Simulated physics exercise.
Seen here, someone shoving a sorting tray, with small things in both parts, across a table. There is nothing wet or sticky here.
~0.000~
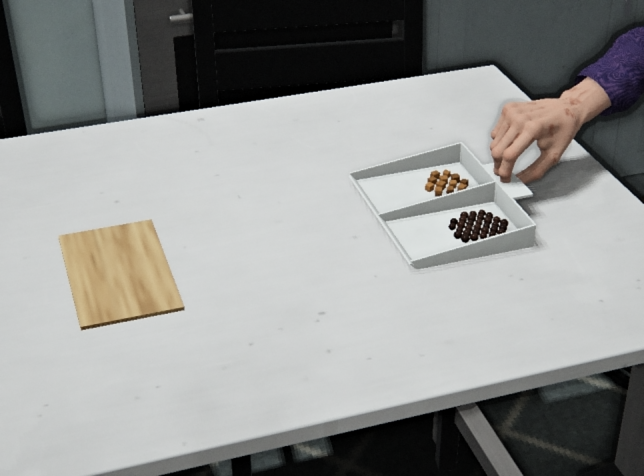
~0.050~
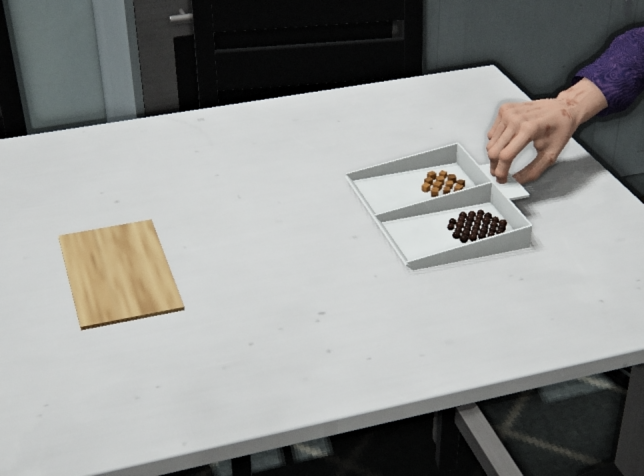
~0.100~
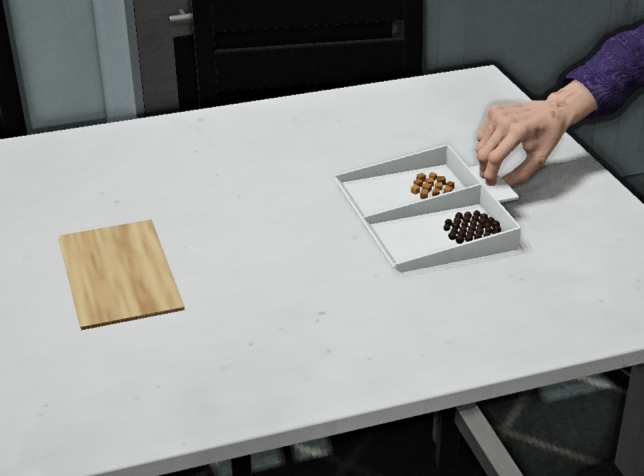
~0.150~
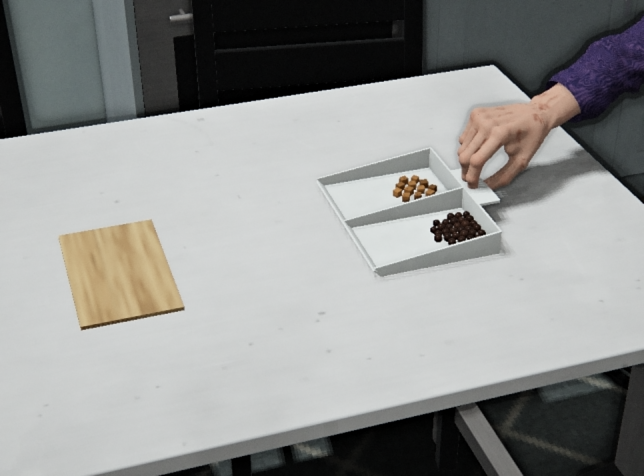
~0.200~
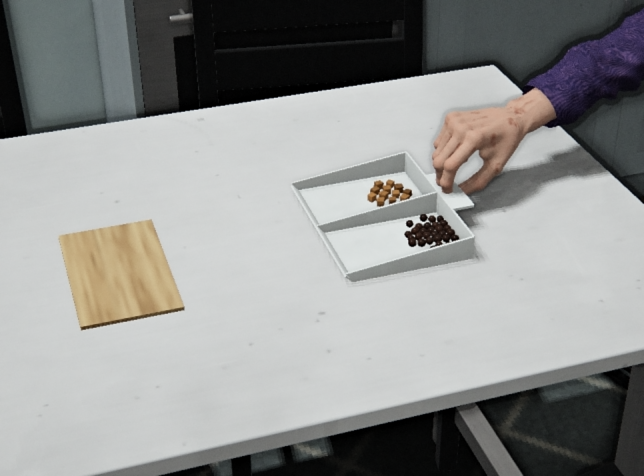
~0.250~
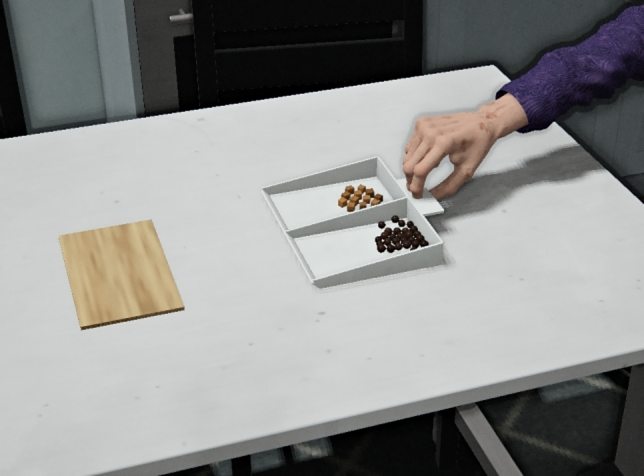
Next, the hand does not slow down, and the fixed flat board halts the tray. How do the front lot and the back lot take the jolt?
At the jolt the front lot sheds some pieces; the back lot all stays in.
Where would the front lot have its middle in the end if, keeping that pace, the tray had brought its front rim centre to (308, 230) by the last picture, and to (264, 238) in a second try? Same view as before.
Around (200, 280) for one pace and around (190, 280) for the other, in that order.
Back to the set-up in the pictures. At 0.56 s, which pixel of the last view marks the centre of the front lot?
I'd mark it somewhere close to (229, 273).
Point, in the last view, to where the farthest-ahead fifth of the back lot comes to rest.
Centre at approx. (176, 232) px.
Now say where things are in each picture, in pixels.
The first frame shows front rim at (378, 217), at rest; flat board at (126, 292); front lot at (477, 227), some chocolate balls; back lot at (441, 185), a few brown sugar cubes.
The second frame shows front rim at (374, 218), hardly any of the way covered; back lot at (438, 186).
The third frame shows front rim at (363, 220), a small part of the way covered; front lot at (472, 229).
The fourth frame shows front rim at (344, 223), about a quarter of the way covered; back lot at (409, 191).
The fifth frame shows front rim at (317, 228), about a quarter of the way covered; front lot at (435, 235).
The sixth frame shows front rim at (285, 234), about half of the way covered; flat board at (126, 292); front lot at (404, 241); back lot at (355, 201).
Around 0.35 s, tray still sliding, front rim near (229, 244); front lot all inside; back lot all inside.
Around 0.56 s, tray stopped at the flat board; front lot all inside, moved towards the front rim; back lot all inside, moved towards the front rim.
Around 0.77 s, tray stopped at the flat board; front lot about a quarter out of the tray; back lot all inside, moved towards the front rim.
Finally (1.6 s), tray stopped at the flat board; front lot about a quarter out of the tray; back lot all inside, moved towards the front rim.
